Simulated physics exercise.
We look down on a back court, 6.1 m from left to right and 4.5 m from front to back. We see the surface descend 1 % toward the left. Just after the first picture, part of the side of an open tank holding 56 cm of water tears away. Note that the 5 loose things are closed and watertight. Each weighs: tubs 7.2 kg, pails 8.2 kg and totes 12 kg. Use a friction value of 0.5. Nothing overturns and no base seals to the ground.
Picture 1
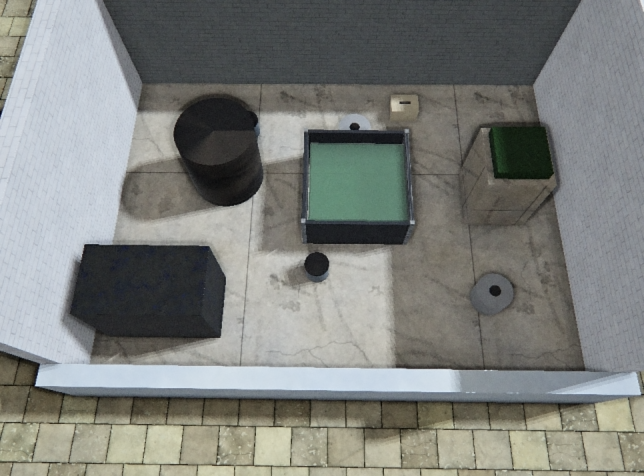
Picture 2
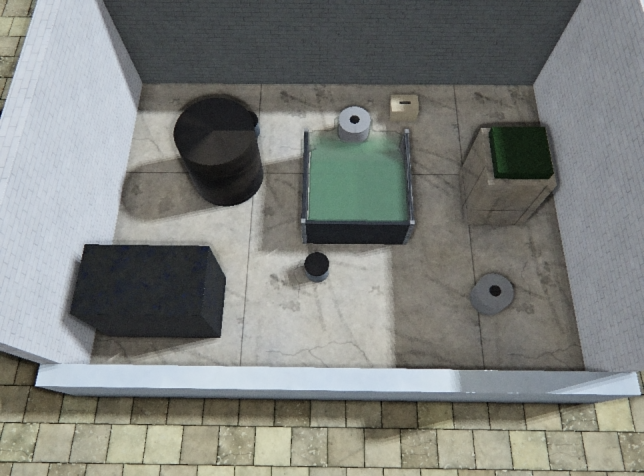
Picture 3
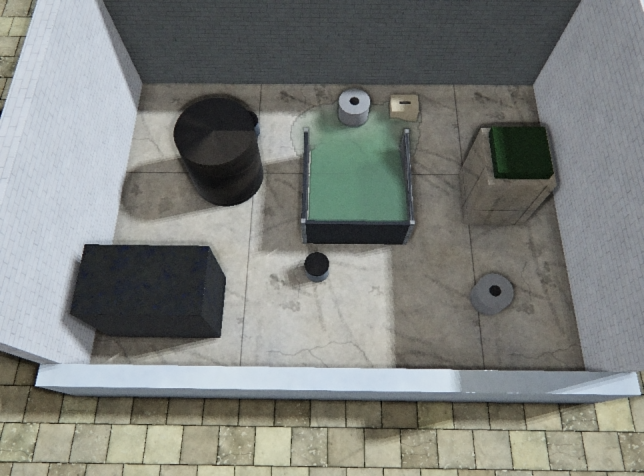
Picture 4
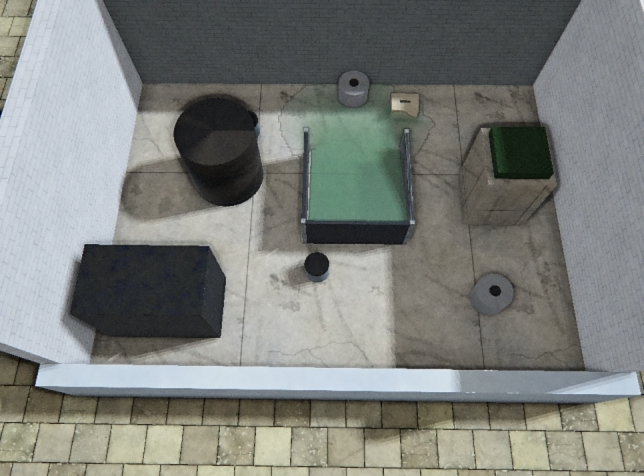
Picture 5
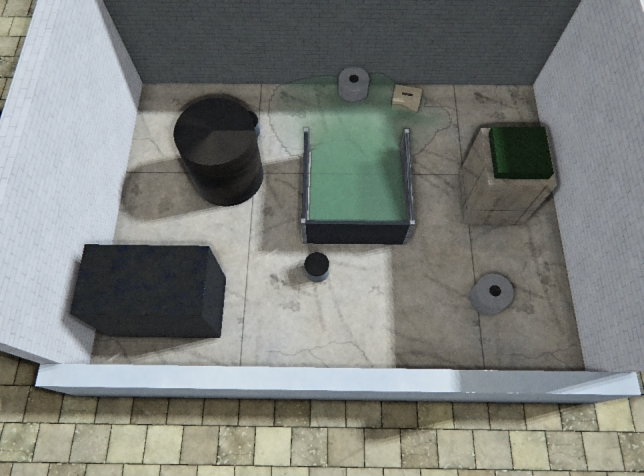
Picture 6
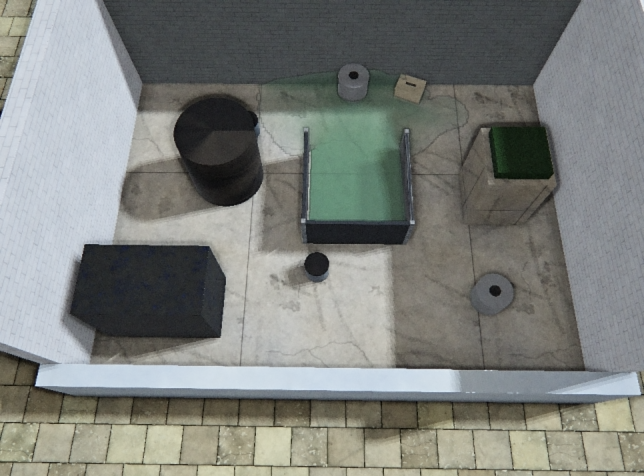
Green water pours out through the back of a square open tank in a walled court as that side gives way, pushing a small grey tub toward the rear wall. The water spreads thinly over the paving around the tub, then a pale tote beside it shifts slightly back and turns.
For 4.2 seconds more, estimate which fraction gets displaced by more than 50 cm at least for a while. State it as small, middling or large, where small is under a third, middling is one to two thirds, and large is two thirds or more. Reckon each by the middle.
Middling.
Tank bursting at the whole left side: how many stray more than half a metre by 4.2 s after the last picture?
The answer would then be 1.
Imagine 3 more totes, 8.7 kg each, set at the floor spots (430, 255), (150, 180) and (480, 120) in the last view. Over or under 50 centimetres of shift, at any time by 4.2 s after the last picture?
Note, in sequence: Under threshold; over threshold; over threshold.
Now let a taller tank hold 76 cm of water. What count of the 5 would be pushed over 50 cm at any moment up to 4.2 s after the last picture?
You'd get 3 in that case.
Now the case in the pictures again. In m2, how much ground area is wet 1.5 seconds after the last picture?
Somewhere around 10.0 m2, roughly.
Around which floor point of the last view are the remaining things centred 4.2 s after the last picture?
Around (362, 225).
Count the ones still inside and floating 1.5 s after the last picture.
Count: 2.
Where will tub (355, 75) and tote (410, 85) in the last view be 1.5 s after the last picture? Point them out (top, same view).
I'd say close to (316, 114) and close to (526, 114).
Then, 0.4 s after the last picture 2 of 5 are over 50 cm from their spots; 1 afloat.
Then, 1.5 s after the last picture 2 of 5 are over 50 cm from their spots; 2 afloat.
Then, 2.8 s after the last picture 2 of 5 are over 50 cm from their spots; 0 afloat.
Then, 4.2 s after the last picture 3 of 5 are over 50 cm from their spots, and 3 have been at some point; 0 afloat.
